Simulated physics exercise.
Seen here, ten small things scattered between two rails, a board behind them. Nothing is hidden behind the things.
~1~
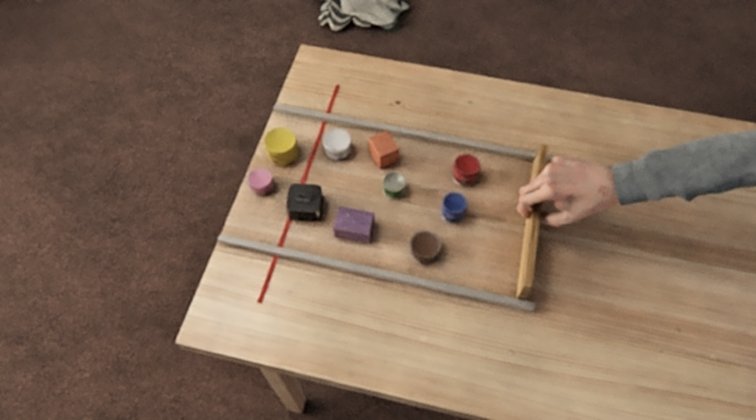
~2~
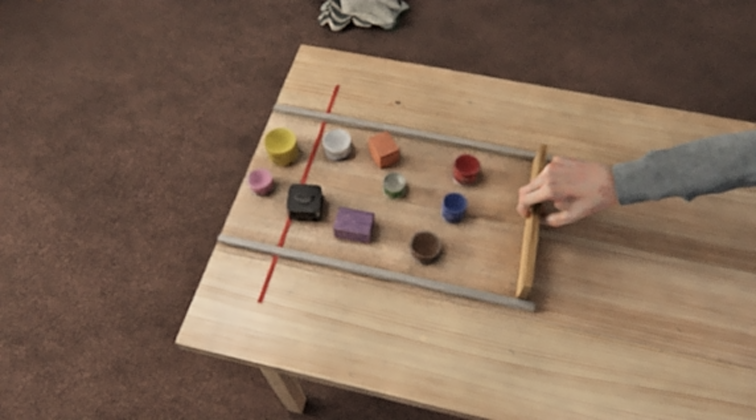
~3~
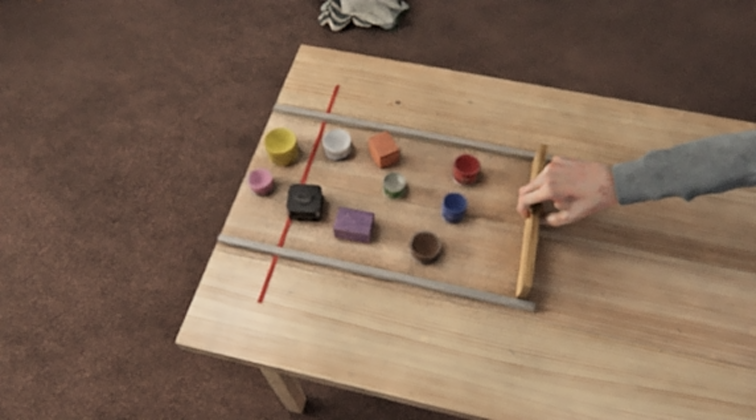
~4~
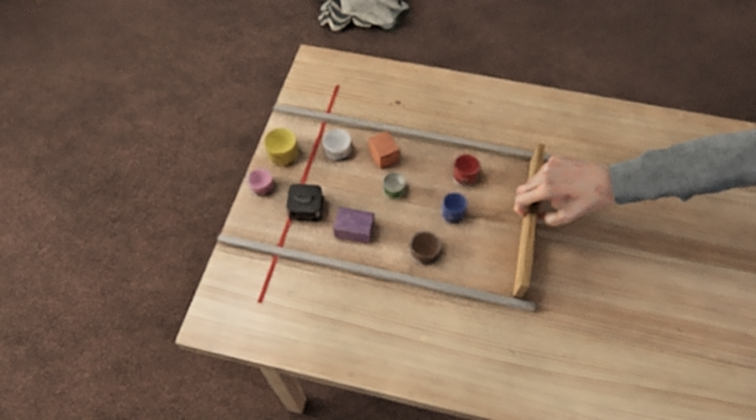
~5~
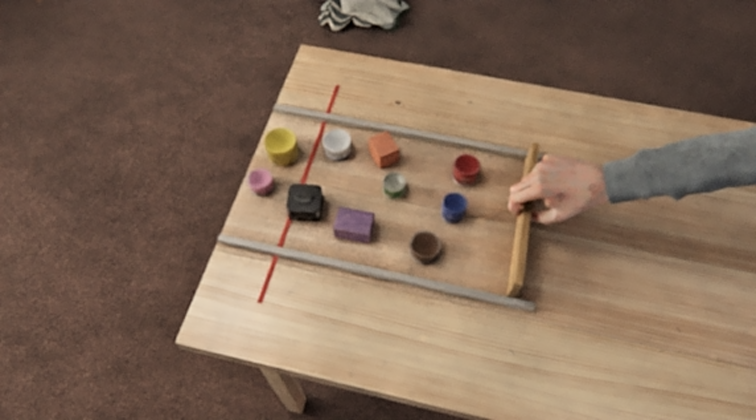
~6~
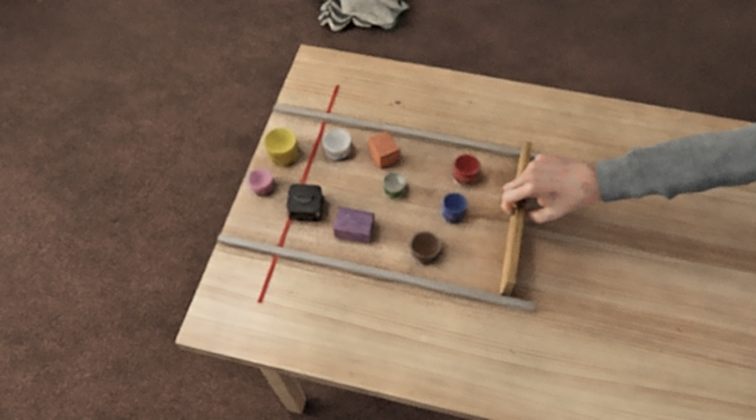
On a wooden table, a hand sliding a wooden board slightly left between two rails, the scattered small pots and blocks staying still.
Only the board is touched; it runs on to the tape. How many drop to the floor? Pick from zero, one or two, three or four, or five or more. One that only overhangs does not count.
Here the number that fall off is one or two.
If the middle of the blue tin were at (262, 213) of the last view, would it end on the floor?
It remains up.
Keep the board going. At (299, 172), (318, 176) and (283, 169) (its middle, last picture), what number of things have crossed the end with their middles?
The counts: 1, 1 and 4.
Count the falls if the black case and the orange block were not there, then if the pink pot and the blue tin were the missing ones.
0 in the first case, 0 in the second.
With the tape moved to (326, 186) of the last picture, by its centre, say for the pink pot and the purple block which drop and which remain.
The pink pot falls, the purple block is kept.
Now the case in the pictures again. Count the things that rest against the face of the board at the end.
It touches 5.
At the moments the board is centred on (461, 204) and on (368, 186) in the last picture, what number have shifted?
2 and 8.
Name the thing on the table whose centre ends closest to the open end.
Foremost is the black case.
Soon after, none off yet; pink pot at rest near (261, 183); yellow tub at rest near (282, 147); black case at rest near (305, 203).
In the end, the number that fall off is one or two; gone, pink pot.
